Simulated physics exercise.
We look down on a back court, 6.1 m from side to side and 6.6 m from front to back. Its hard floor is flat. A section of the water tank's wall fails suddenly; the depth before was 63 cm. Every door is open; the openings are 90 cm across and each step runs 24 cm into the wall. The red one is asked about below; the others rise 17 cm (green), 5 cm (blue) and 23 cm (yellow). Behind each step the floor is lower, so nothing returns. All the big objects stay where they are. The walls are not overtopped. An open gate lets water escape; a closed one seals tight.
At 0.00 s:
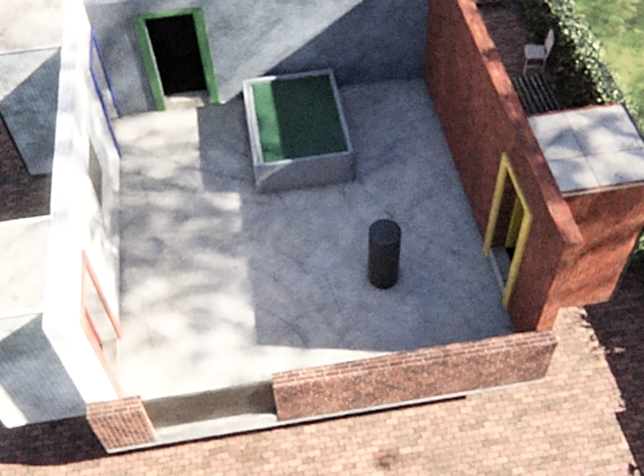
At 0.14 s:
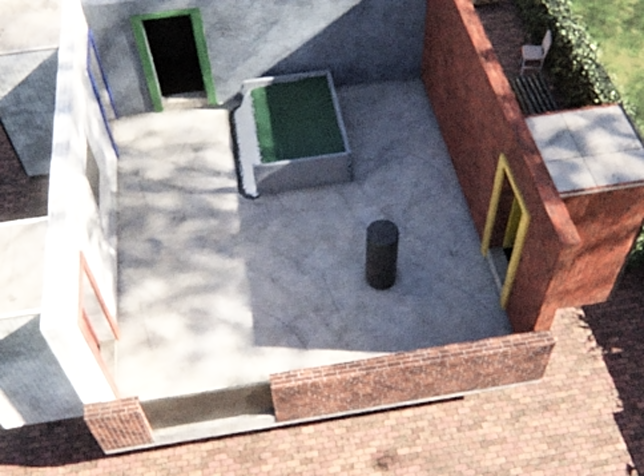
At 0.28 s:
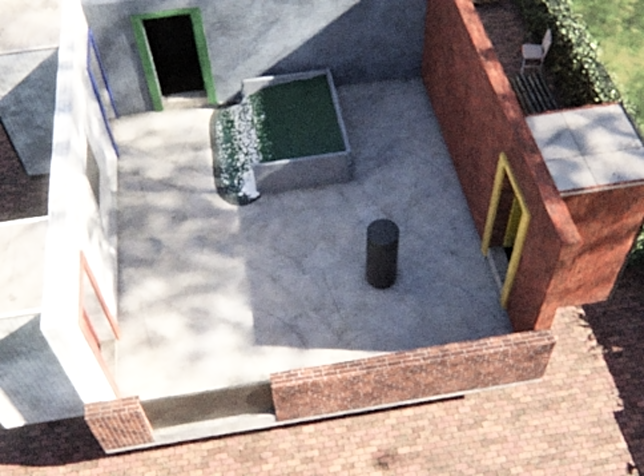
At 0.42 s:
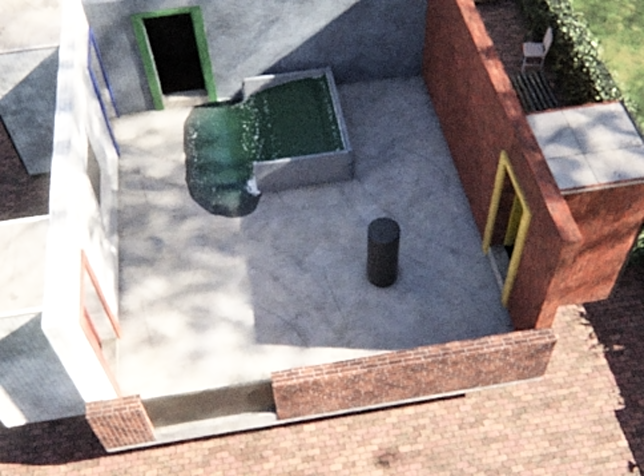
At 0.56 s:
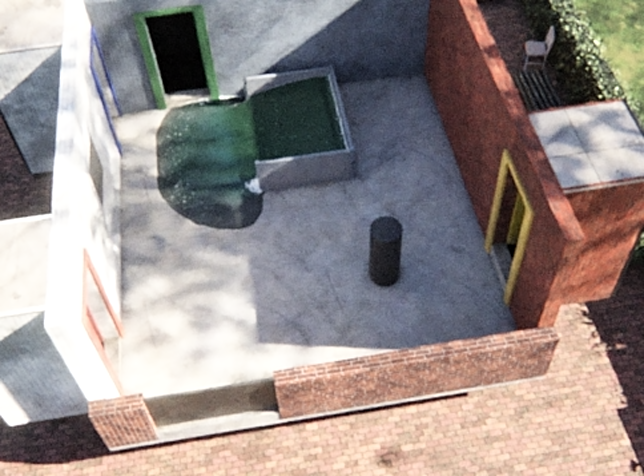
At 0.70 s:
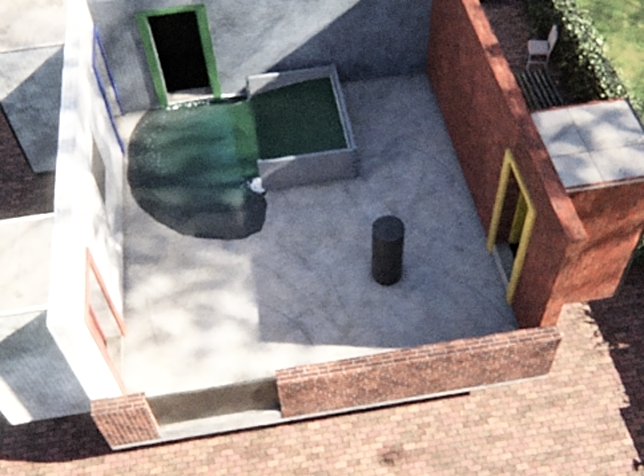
Green water bursting through the left side of a raised tank and spreading across a walled court to a green doorway.
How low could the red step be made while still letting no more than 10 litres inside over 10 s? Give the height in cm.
At least 7.5 cm or so.
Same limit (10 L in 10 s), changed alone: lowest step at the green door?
Roughly 14.0 cm at green.
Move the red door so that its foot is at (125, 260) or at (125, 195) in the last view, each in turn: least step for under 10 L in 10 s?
Roughly 12.5 and 31 cm.
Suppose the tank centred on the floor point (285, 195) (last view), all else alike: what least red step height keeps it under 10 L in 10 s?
Then roughly 10.0 cm.
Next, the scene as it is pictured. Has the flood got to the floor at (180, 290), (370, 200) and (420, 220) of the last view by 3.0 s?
In that order: Flooded, dry, still dry.
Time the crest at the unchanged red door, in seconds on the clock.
At about 7.0 s.
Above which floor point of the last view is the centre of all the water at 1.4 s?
Around (231, 154).
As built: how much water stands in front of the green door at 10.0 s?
Some 3.5 cm.
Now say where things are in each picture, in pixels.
The first picture shows the water tank at (296, 118) is whole and still, 63 cm deep; the red door at (102, 331) is dry.
In the second picture, the gap is at (252, 142), the front 0.3 m out at (245, 193); the back of the water tank holds 63 cm.
In the third picture, the front is at (222, 190), 0.7 m from the gap at (252, 142); 1.4 m2 of floor is wet, 63 cm left at the back.
In the fourth picture, water pours out at (253, 142) and has run 1.2 m, to (192, 186); about 10 cm deep outside, 57 cm at the back.
In the fifth picture, water pours out at (256, 141) and has run 1.8 m, to (164, 189); about 8 cm deep outside, 54 cm at the back.
In the sixth picture, the gap is at (258, 140), the front 2.4 m out at (133, 181); the back of the water tank holds 51 cm; 2.7 m in a straight line remain to the red door at (106, 328).
After 1.4 s water covers 25 % of the floor, deepest (39 cm) near (133, 162); it has not reached the red door.
After 3.0 s water covers 35 % of the floor, deepest (24 cm) near (170, 123); 7 cm at the red door, 0 litres in over its 7 cm step.
After 10.0 s water covers 85 % of the floor, deepest (10 cm) near (474, 365); 6 cm at the red door, 10 litres in over its 7 cm step.
At the red door as built, the water arrived by 2.2 s and peaked near 9 cm at 7.2 s.
With a step of 6 cm, 17 litres would have come in within the 10 s; with 9.5 cm, 2 litres. So under 10 litres takes about 7.5 cm.
